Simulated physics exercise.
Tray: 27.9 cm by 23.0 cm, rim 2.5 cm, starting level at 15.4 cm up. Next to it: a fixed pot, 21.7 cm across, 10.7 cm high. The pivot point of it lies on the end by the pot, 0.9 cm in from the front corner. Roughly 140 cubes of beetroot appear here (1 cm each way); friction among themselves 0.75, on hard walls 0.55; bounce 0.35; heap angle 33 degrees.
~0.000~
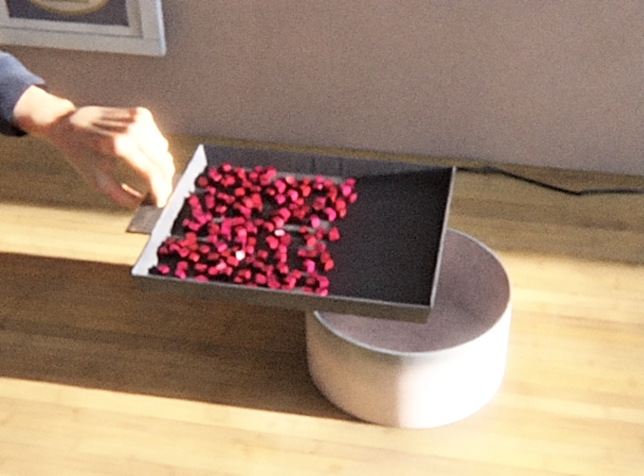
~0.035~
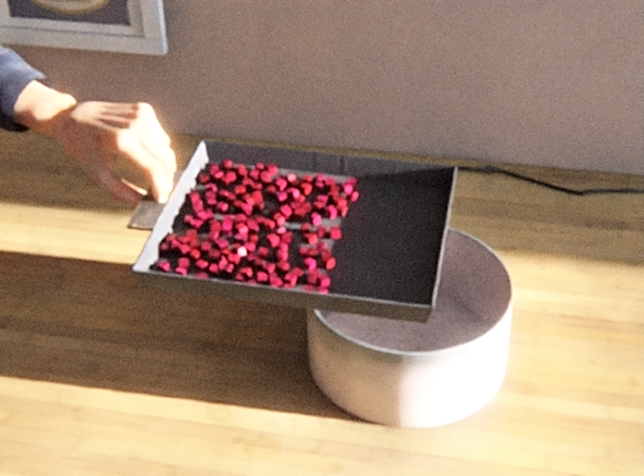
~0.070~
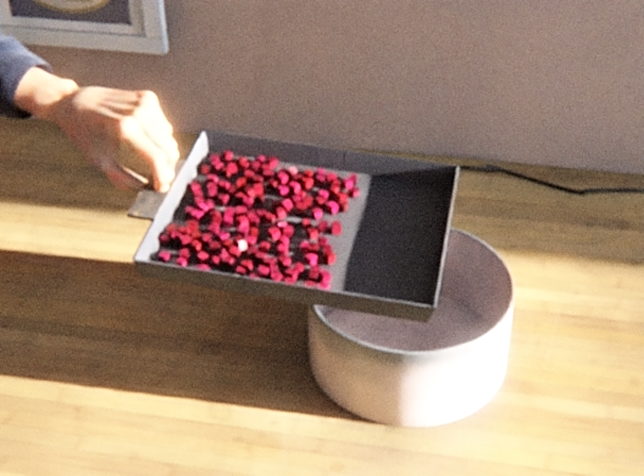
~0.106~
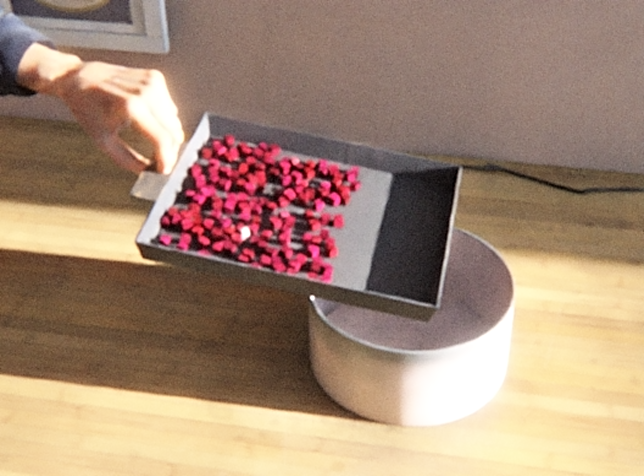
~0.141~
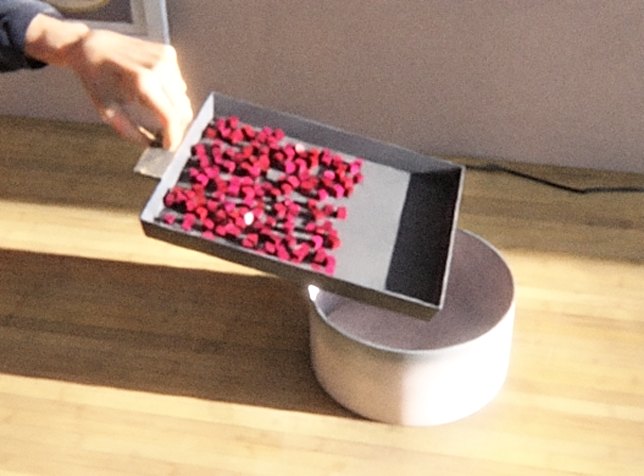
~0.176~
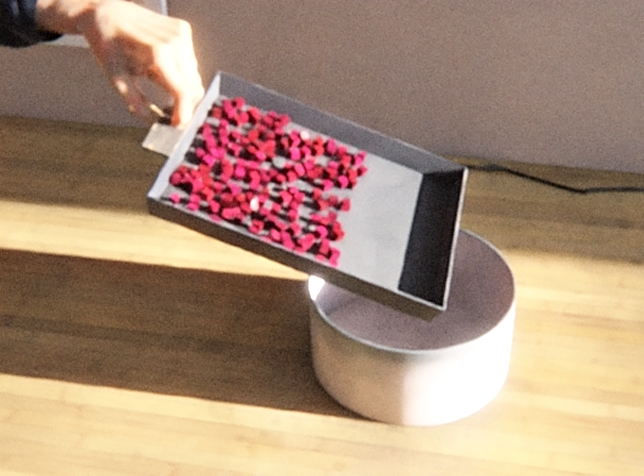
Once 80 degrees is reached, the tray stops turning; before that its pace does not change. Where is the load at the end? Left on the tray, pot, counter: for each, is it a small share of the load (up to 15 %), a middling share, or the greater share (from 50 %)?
Left on the tray: A small share, pot: A middling share, counter: The greater share.
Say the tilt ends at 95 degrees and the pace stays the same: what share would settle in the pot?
Share in the pot: Around 30 %.
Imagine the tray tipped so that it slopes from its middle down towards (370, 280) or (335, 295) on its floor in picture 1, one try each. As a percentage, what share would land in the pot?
Near 0 and 0 percent, in that order.
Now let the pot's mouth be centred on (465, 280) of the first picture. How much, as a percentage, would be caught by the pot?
About 75 per cent.
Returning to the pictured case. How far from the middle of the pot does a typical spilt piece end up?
About 30 cm from the centre.
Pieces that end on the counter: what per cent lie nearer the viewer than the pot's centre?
Roughly 50 percent of the spill.
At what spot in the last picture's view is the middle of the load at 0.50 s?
I reckon close to (421, 157).
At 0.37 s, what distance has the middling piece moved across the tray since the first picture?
Displacement on the tray: Roughly 1 cm.
After 0.37 s, tilt 51 degrees; the tray holds 100 %, the pot 0 %.
After 0.50 s, tilt 72 degrees; the tray holds 100 %, the pot 0 %.
After 0.76 s, tilt 80 degrees; the tray holds 5 %, the pot 25 %.
At rest (2.0 s), tray 5 %, pot 25 %, counter 70 %.
